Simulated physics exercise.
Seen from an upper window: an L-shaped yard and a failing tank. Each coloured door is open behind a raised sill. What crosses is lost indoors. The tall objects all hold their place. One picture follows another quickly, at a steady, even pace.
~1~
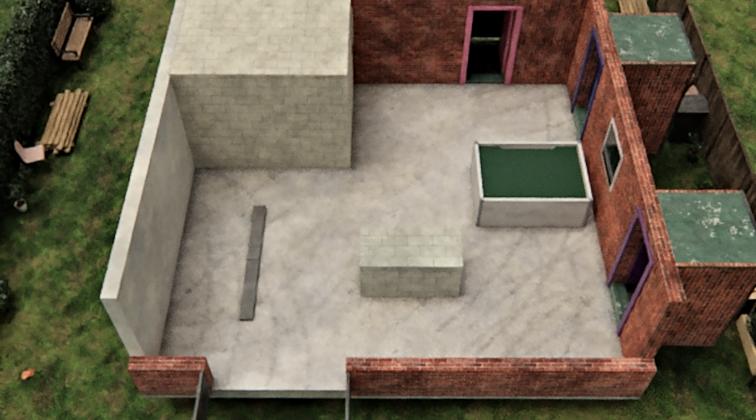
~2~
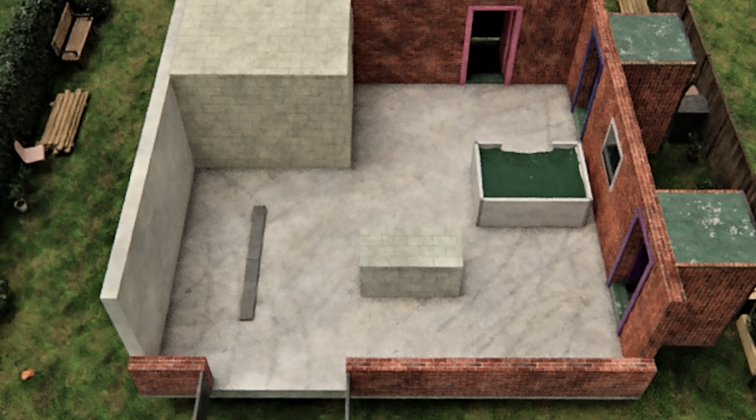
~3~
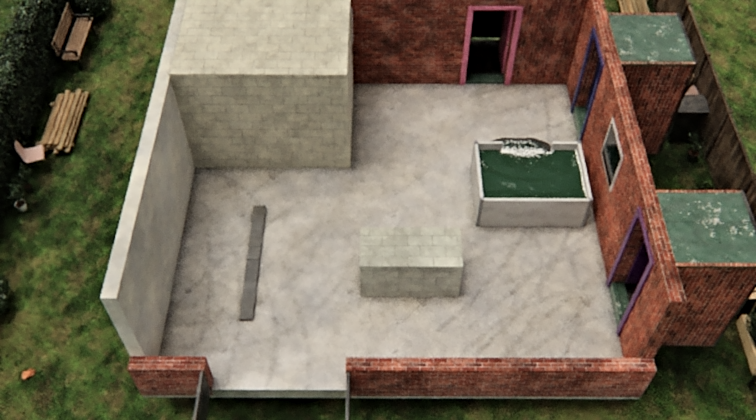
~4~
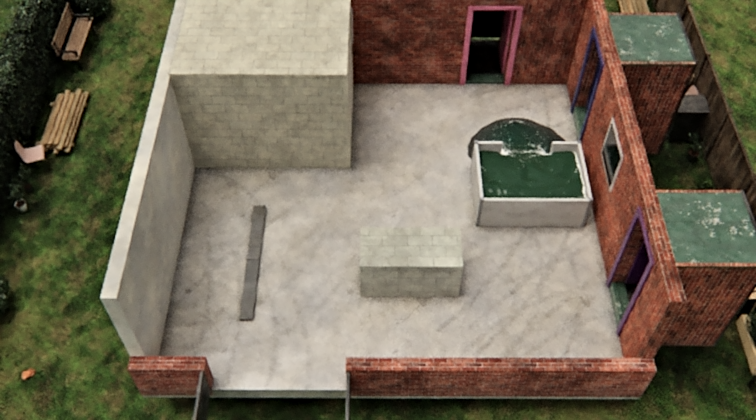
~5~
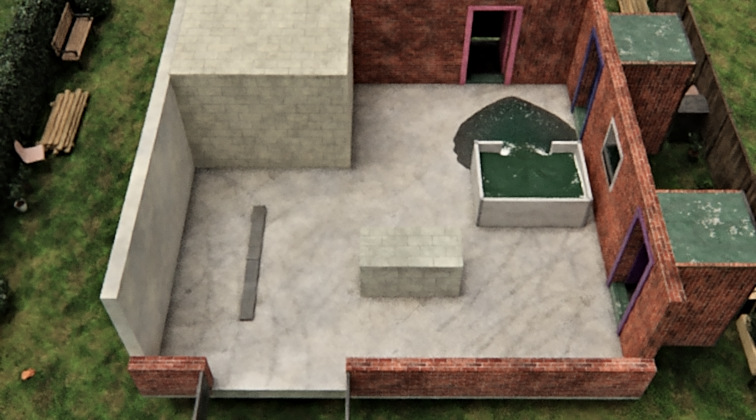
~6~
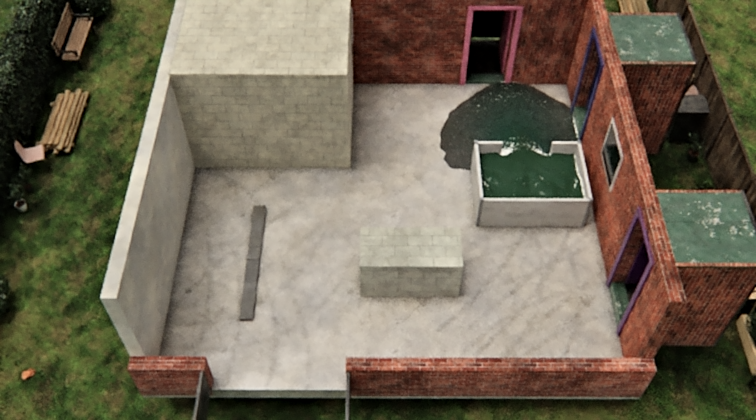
In a walled yard seen from above, dark green water sits in a pale tank at the right, then pours through a gap in its far side and spreads across the paved floor behind it in a widening dark pool.
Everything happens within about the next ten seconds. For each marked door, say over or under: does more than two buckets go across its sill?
Blue door: Under, purple door: Under, pink door: Over.
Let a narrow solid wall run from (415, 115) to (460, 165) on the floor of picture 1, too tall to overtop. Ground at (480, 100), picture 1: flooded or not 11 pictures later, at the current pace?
There: Under water.
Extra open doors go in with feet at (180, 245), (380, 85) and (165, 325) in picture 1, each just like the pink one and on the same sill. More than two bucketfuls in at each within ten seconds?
Taken in sequence, they go: Not exceeded, exceeded, not exceeded.
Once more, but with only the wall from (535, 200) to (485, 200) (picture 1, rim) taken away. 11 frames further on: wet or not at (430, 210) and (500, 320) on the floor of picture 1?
The first spot is spared, the second swamped.
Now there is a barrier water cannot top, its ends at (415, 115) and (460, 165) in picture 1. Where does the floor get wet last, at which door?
Last: The one in purple.
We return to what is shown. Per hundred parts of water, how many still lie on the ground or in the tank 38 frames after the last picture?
I'd say roughly 86 percent.
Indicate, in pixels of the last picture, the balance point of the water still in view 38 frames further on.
My pick is pixel (465, 152).
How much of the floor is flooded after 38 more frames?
I reckon around 45 %.
A moment on, water covers 15 % of the floor; the blue door wet at the sill, nothing in, the purple door not reached, the pink door over two buckets in.
Next, water covers 20 % of the floor; the blue door wet at the sill, nothing in, the purple door not reached, the pink door far over two buckets in.
Then, water covers 25 % of the floor; the blue door wet at the sill, nothing in, the purple door not reached, the pink door far over two buckets in.
Later, water covers 45 % of the floor; the blue door under two buckets in, the purple door wet at the sill, nothing in, the pink door far over two buckets in.
In the end, water covers 65 % of the floor; the blue door under two buckets in, the purple door wet at the sill, nothing in, the pink door far over two buckets in.
